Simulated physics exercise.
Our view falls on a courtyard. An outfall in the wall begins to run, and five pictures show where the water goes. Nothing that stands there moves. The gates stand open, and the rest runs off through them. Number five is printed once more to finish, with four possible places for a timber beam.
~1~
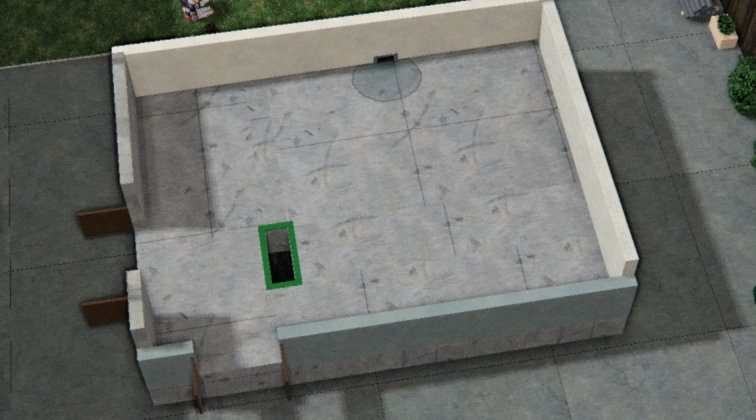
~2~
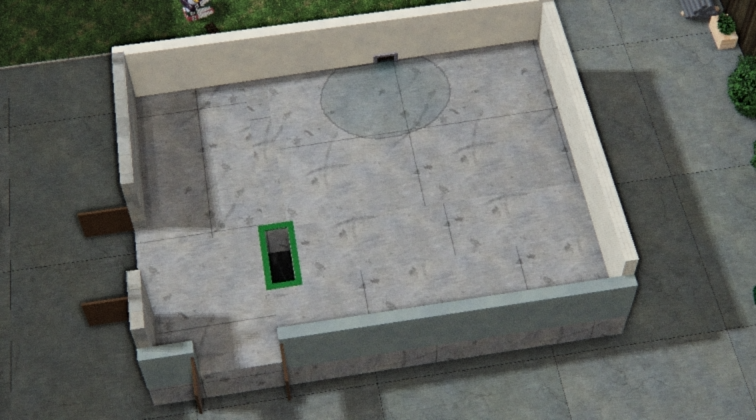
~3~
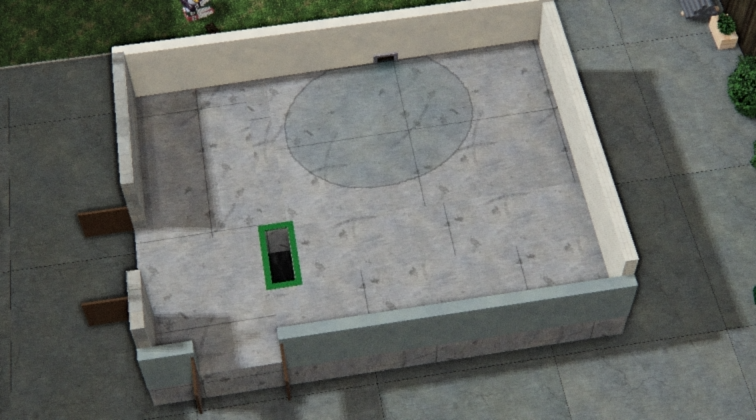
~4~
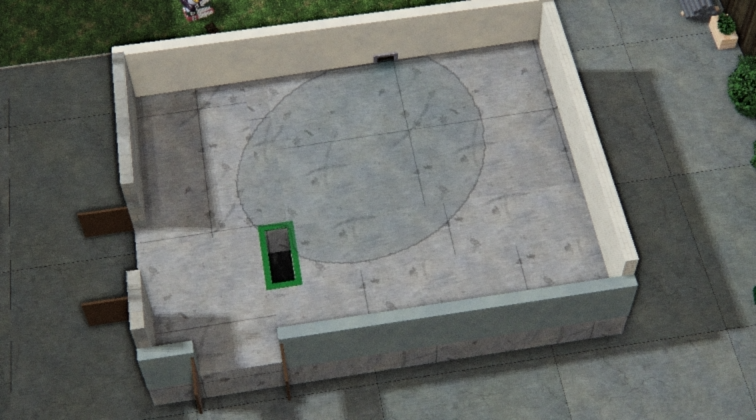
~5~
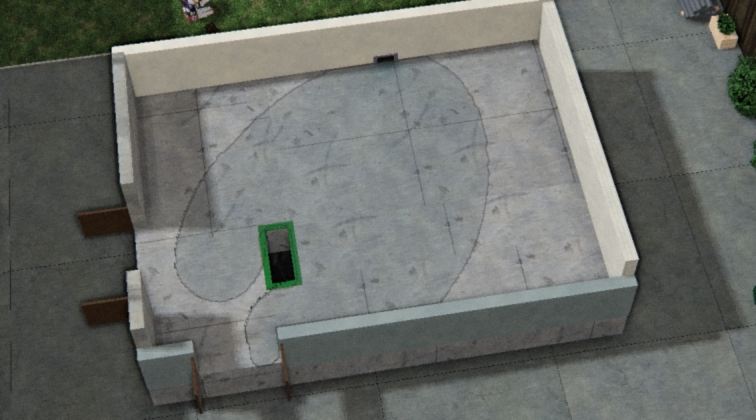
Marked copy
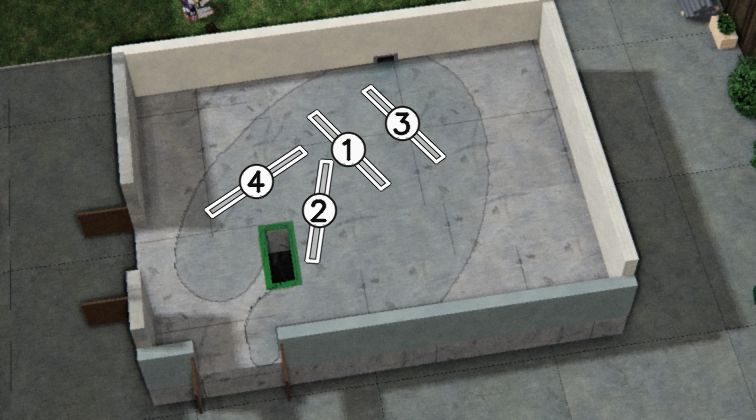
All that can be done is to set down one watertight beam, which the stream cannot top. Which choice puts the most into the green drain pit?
It is 4.
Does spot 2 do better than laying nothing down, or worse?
Spot 2 is worse.
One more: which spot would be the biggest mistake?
Spot 1.
On the marked copy, 1 from (313, 114) to (384, 186); 2 from (312, 261) to (326, 161); 3 from (367, 89) to (440, 159); 4 from (209, 213) to (302, 150).
With 1, next to none of the stream goes into the green drain pit, about 99 % out by the gates.
With 2, about 9 % of the stream goes into the green drain pit, about 91 % out by the gates.
With 3, about 10 % of the stream goes into the green drain pit, about 90 % out by the gates.
With 4, about 26 % of the stream goes into the green drain pit, about 74 % out by the gates.
